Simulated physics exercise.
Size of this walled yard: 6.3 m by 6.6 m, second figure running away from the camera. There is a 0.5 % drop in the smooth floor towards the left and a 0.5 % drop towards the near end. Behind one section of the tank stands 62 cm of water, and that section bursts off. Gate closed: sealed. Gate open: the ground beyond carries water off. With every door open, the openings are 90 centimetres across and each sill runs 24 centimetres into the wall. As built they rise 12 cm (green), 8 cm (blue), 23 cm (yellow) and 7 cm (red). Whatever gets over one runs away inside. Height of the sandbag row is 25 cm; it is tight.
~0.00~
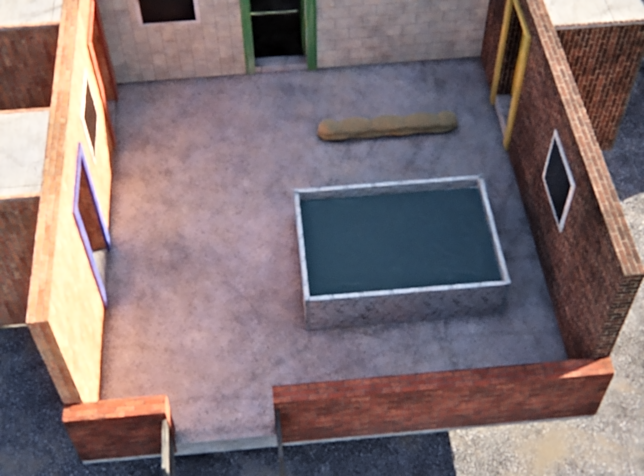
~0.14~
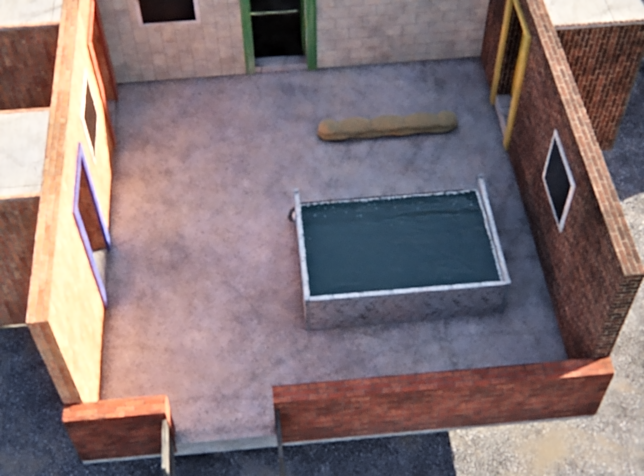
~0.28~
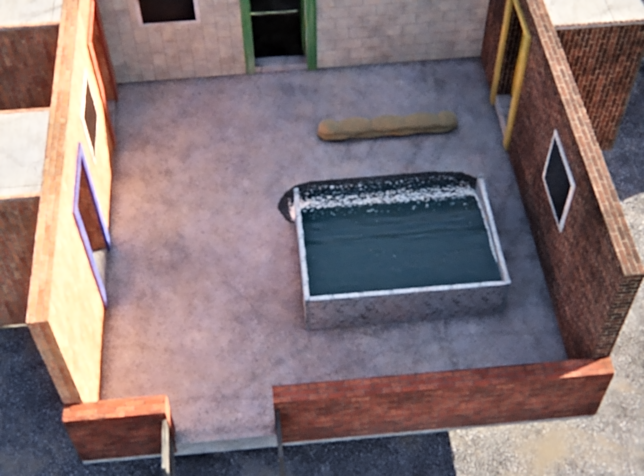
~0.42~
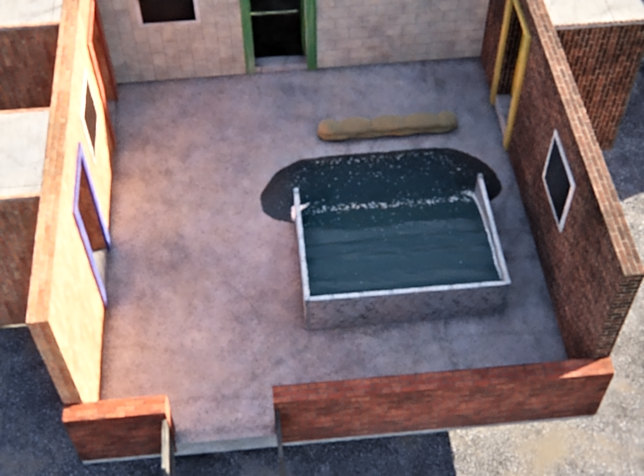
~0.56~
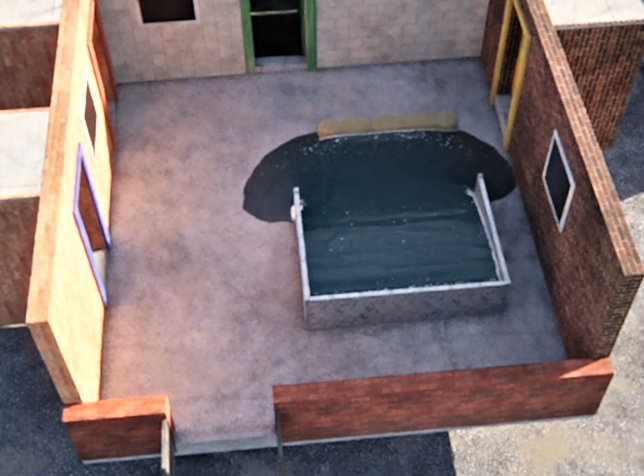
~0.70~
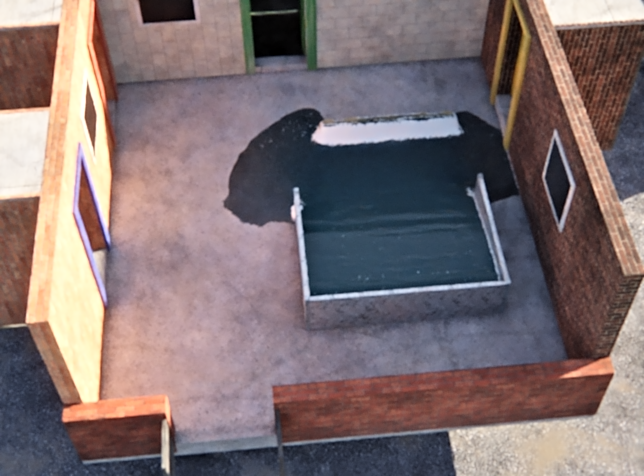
Dark water poured out of the far side of a rectangular tank in a brick-walled yard, spreading wide across the floor on both sides until it reached and washed around the long sandbag row.
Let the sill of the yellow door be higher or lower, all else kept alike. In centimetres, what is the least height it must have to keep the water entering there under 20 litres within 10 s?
26 cm.
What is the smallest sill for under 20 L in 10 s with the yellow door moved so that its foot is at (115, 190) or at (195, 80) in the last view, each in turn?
Around 12.0 and 14.0 cm respectively.
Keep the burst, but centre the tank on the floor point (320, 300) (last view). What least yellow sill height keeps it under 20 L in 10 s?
Roughly 18 cm is needed.
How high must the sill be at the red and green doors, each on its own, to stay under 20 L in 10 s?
Close to 22 cm (red) and close to 12.5 cm (green).
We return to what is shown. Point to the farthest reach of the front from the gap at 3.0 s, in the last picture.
Around (117, 87).
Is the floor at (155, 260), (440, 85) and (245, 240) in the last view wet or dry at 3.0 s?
In order: Untouched, soaked, untouched.
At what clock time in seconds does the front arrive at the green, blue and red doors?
Arrives: Green 1.0 s / blue 4.0 s / red 2.4 s.
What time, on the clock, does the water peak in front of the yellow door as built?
1.8 s.
After 1.4 s water covers 35 % of the floor, deepest (44 cm) near (372, 145); 24 cm at the yellow door, 0 litres in over its 23 cm sill.
After 3.0 s water covers 50 % of the floor, deepest (33 cm) near (138, 93); 23 cm at the yellow door, 35 litres in over its 23 cm sill.
After 10.0 s water covers 95 % of the floor, deepest (17 cm) near (100, 421); 5 cm at the yellow door, 38 litres in over its 23 cm sill.
At the yellow door as built, the water arrived by 0.8 s and peaked near 32 cm at 1.8 s.
With a sill of 22.5 cm, 40 litres would have come in within the 10 s; with 30.5 cm, 7 litres. So under 20 litres takes about 26 cm.
